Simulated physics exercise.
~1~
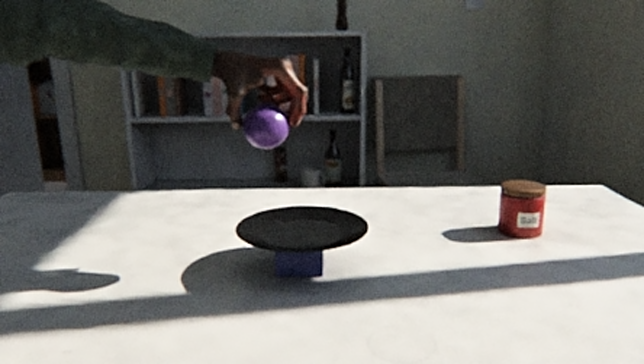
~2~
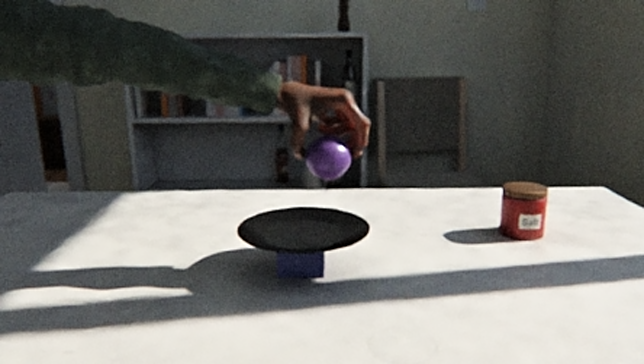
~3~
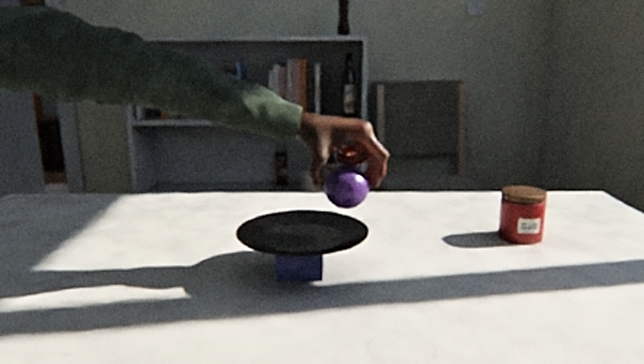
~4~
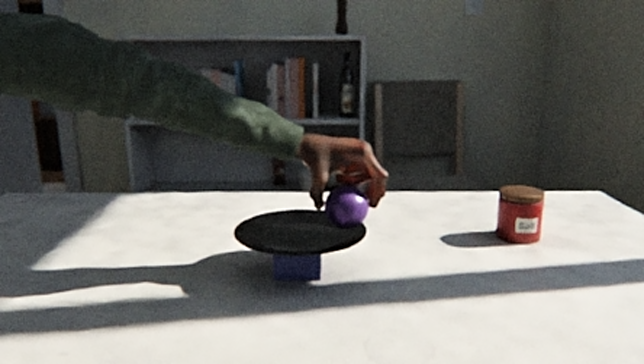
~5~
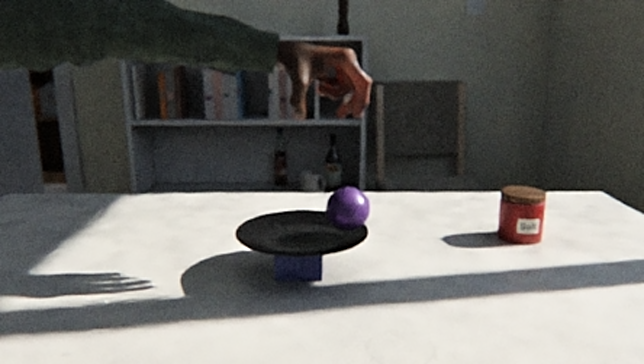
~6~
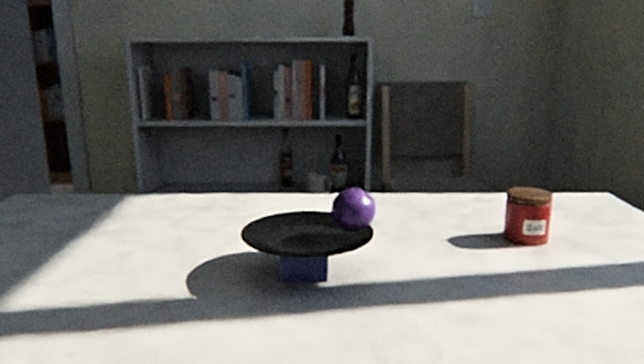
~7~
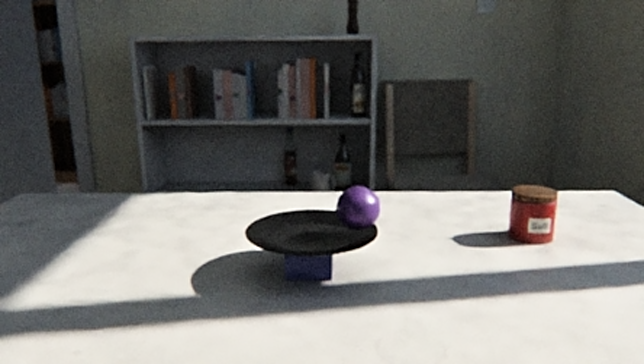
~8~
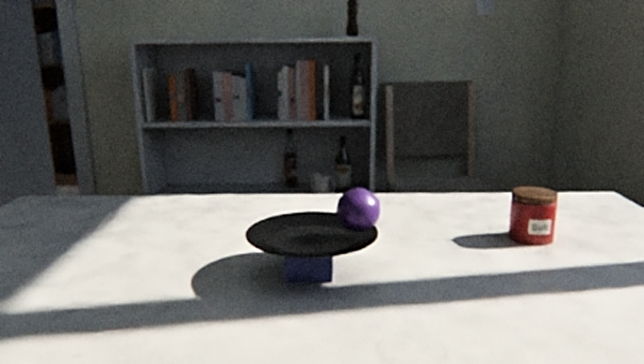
A hand sets a purple onion on the black plate's right side, and everything stays balanced.
